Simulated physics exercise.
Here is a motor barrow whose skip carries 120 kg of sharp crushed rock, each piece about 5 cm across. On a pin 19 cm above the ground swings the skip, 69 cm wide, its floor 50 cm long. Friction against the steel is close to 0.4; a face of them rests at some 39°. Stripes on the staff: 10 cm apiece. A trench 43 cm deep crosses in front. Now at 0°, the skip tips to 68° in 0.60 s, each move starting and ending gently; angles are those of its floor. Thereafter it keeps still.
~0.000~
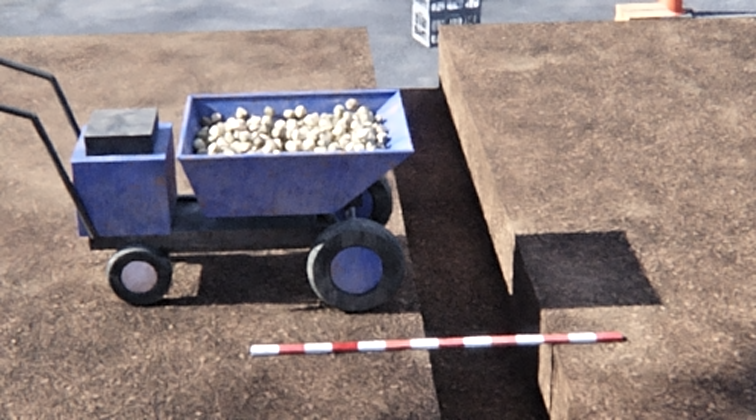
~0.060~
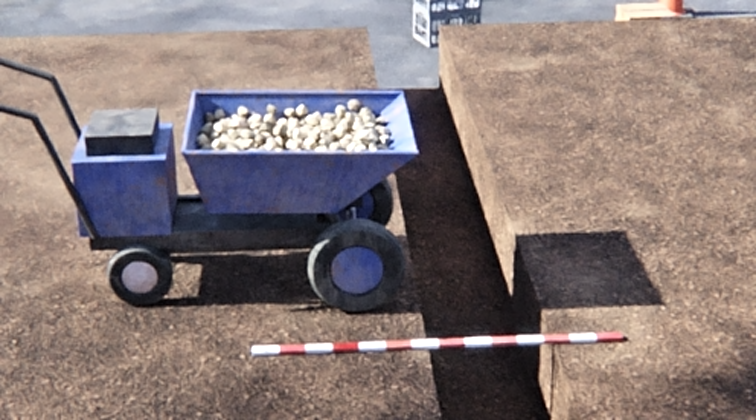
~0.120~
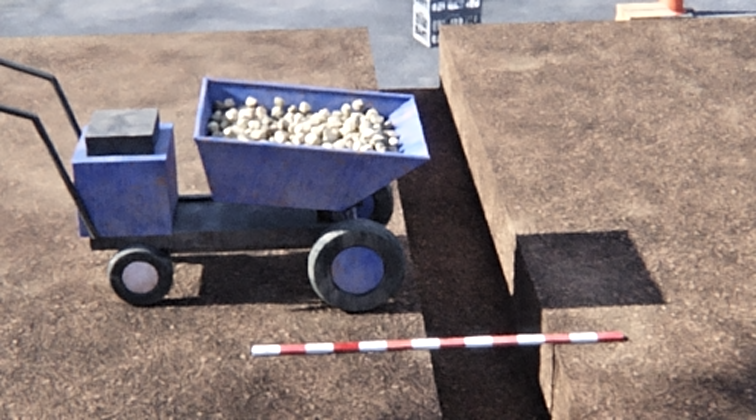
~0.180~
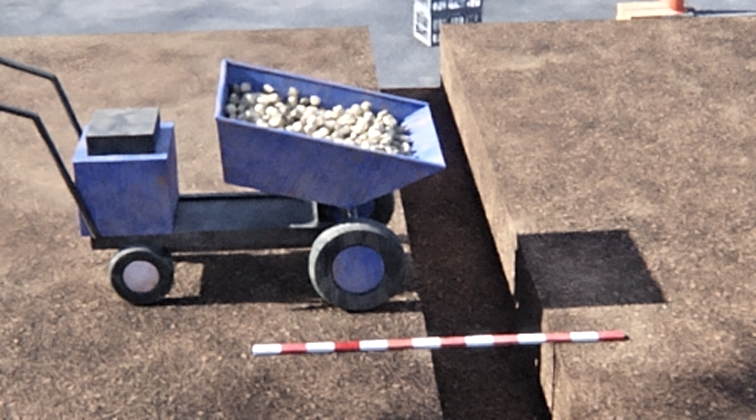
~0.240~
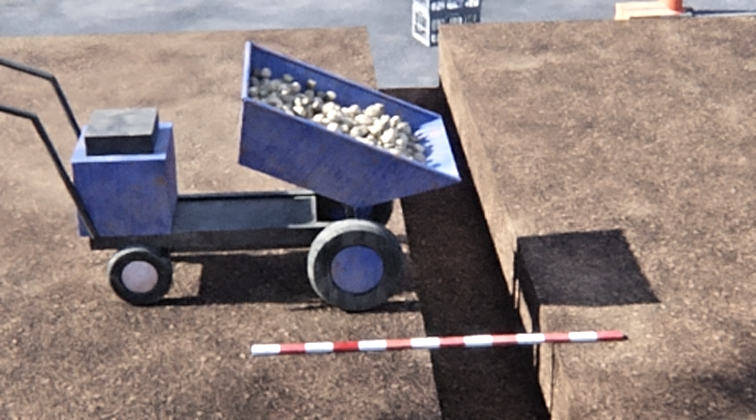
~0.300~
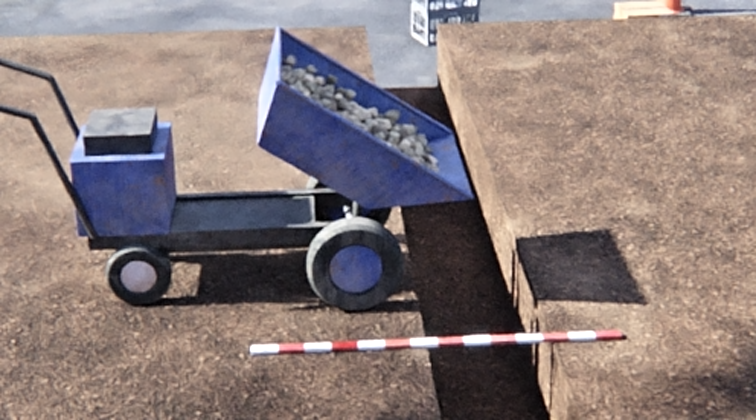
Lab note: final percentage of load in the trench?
Approx. 51 %.
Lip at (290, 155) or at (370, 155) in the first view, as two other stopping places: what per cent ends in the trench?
Result: Close to 85 then close to 90 per cent.
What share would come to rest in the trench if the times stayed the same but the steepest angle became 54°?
It would come to about 30 percent.
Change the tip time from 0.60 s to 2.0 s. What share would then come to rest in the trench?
With that change, it comes to around 75 per cent.
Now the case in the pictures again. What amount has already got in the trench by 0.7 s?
Some 15 per cent.
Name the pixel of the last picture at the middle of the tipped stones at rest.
Look at roughly (519, 318).
After 0.4 s the floor is at 57°; 100 % in the skip; the foremost stones are at (465, 198).
After 0.7 s the floor is at 68°; 77 % in the skip, 17 % in the trench, 6 % past the trench; the foremost stones are at (557, 276).
After 1.0 s the floor is at 68°; 13 % in the skip, 37 % in the trench, 49 % past the trench; the foremost stones are at (698, 256).
After 3.0 s the floor is at 68°; 0 % in the skip, 51 % in the trench, 49 % past the trench; the foremost stones are past the picture's edge.
